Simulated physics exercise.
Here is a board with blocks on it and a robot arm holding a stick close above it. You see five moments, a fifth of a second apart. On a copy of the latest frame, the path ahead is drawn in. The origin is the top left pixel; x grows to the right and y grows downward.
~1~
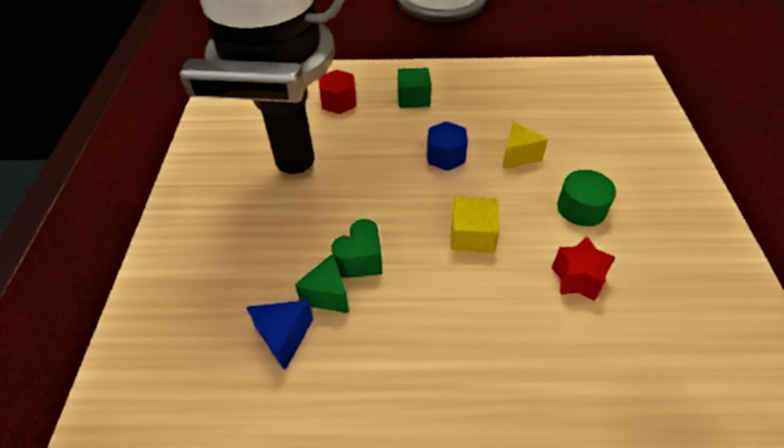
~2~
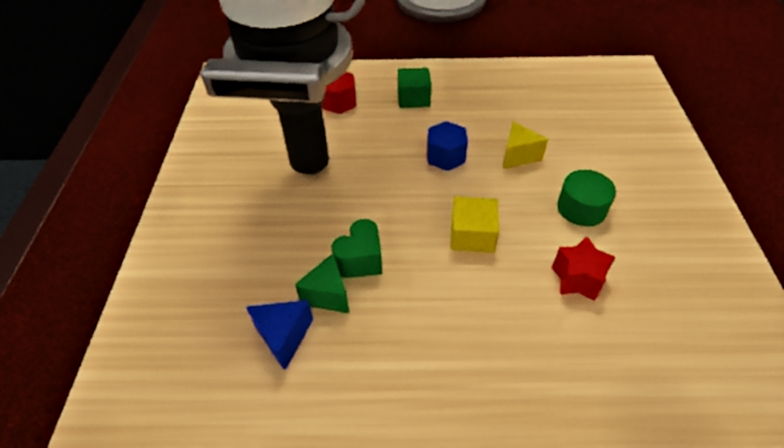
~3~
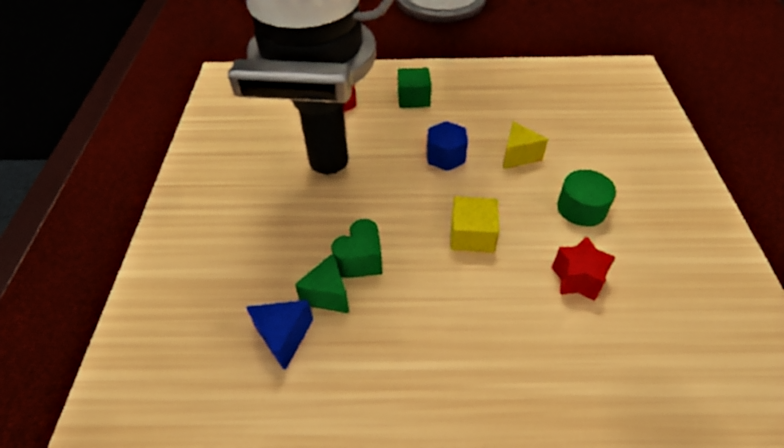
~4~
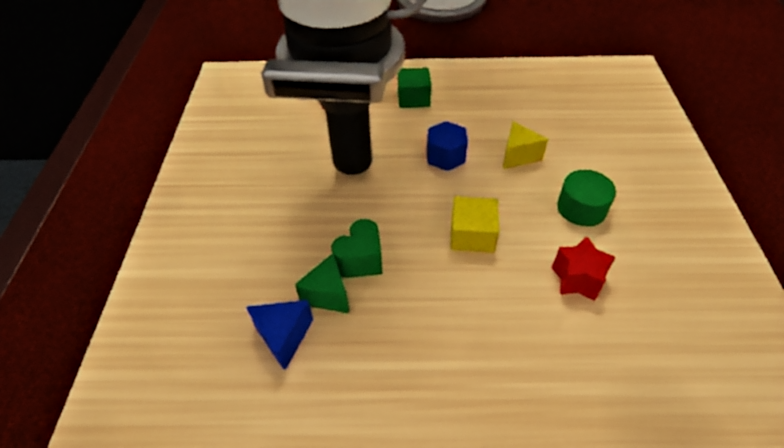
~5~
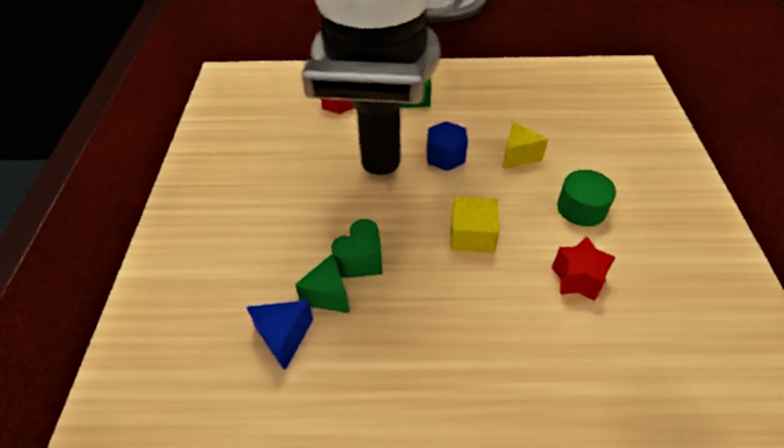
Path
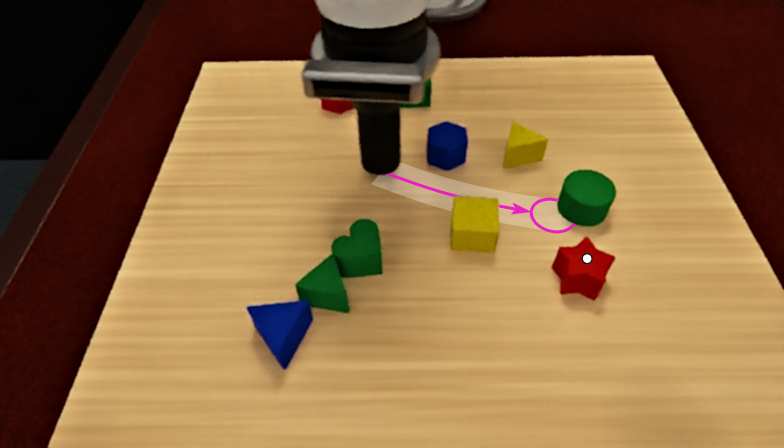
On a wooden board scattered with coloured blocks, a robot arm holding a black stick slides steadily right above the motionless blocks.
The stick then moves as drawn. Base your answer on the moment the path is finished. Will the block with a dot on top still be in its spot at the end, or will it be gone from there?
Right where it was.
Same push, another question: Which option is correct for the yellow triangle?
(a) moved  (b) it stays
(b)
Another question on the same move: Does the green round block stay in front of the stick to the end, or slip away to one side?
It is still ahead of the stick.
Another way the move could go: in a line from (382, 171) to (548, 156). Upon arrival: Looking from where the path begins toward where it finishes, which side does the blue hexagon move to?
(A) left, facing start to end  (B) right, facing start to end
It's A.
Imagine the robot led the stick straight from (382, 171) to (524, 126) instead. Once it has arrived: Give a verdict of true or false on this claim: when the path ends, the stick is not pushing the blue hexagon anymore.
That statement is not accurate.
The drawn path runs from (382, 171) through (462, 198) to (553, 215); the dot is on the red star.
On the path given first. One third of the way, stick (435, 180); nothing pushed yet.
Two thirds of the way, stick (495, 195); nothing pushed yet.
At the end, stick (556, 205); yellow triangle not moved; red star not moved; green round block (605, 186).
